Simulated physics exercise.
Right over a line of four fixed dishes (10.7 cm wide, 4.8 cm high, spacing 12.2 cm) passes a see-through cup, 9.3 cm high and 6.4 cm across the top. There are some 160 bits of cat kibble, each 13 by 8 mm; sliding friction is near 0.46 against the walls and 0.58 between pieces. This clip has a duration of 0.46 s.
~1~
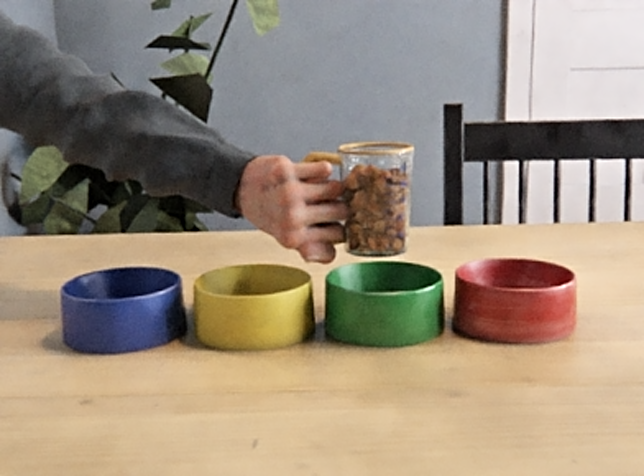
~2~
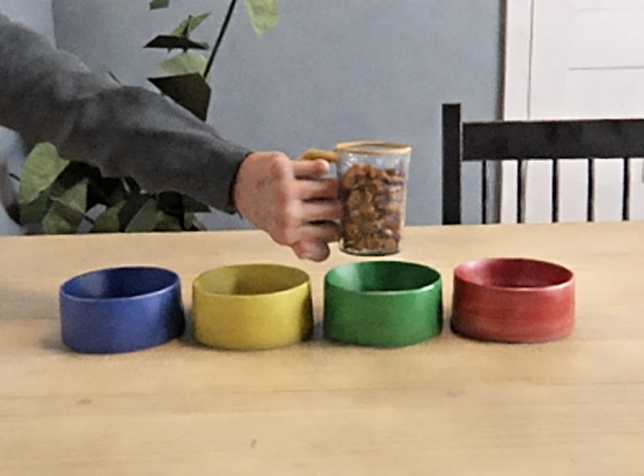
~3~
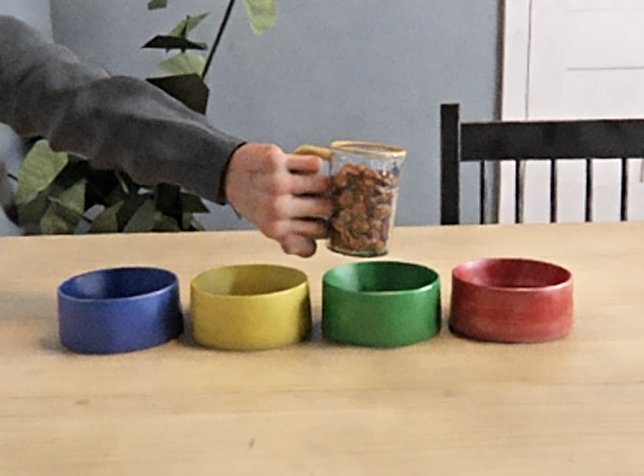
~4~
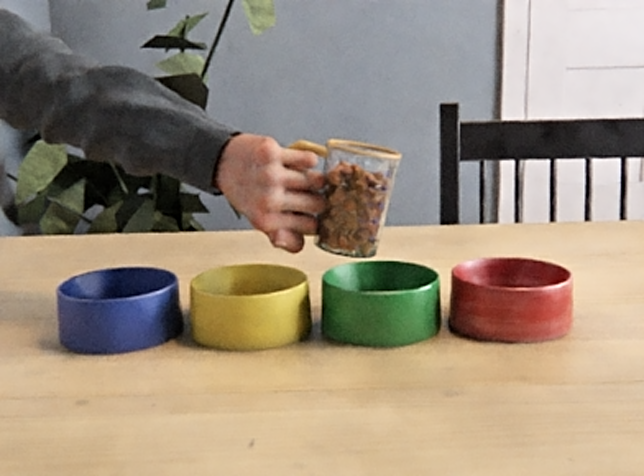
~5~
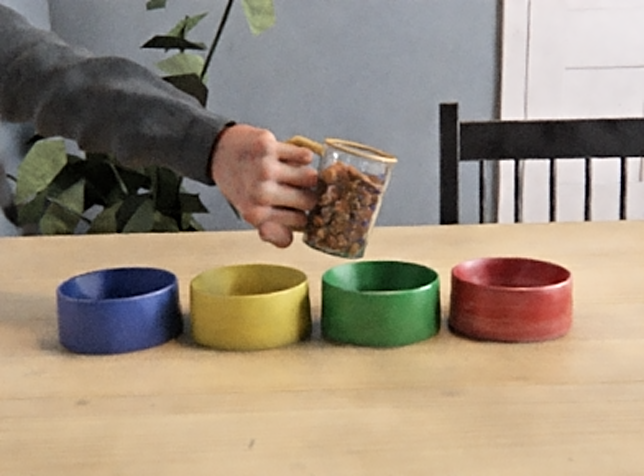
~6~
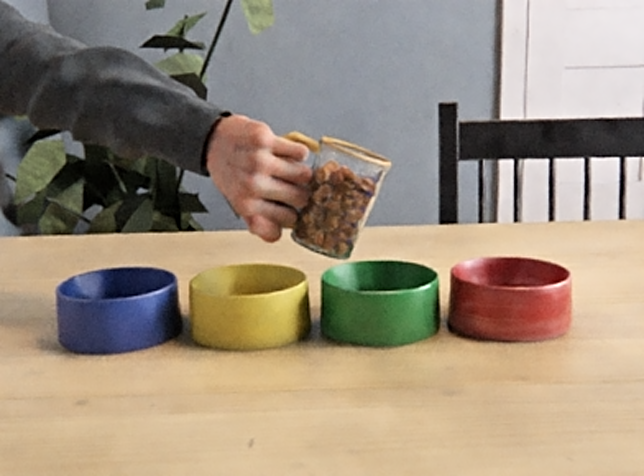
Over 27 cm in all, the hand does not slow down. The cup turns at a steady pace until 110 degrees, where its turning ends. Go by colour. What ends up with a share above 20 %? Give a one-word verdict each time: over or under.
Red dish: It will keep a fifth or less. Blue dish: It will keep a fifth or less. Green dish: It will keep a fifth or less. Yellow dish: It will keep more than a fifth. Counter: It will keep a fifth or less.
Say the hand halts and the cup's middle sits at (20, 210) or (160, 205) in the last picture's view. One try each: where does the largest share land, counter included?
On the first run most goes to yellow, and on the second to yellow.
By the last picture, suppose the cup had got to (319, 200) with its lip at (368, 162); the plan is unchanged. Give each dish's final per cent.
Dish by dish: Red 0 percent, blue 90 percent, green 0 percent, yellow 0 percent.
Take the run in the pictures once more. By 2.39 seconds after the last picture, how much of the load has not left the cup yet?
30 per cent.
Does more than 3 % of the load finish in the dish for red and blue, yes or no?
Well, red gets a cross and blue gets a tick.
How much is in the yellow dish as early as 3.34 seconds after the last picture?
Around 70 in a hundred by then.
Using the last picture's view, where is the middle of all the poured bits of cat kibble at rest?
Est. centre at rest: (236, 318) px.
Then, 1.44 s after the last picture, tilt 98 degrees; cup holds 90 %, yellow 5 %.
Then, 2.39 s after the last picture, tilt 110 degrees; cup holds 30 %, yellow 65 %.
Then, 3.34 s after the last picture, tilt 110 degrees; cup holds 10 %, blue 10 %, yellow 70 %.
In the end, red 0 %, blue 15 %, green 0 %, yellow 70 %, counter 10 %, cup 5 %.
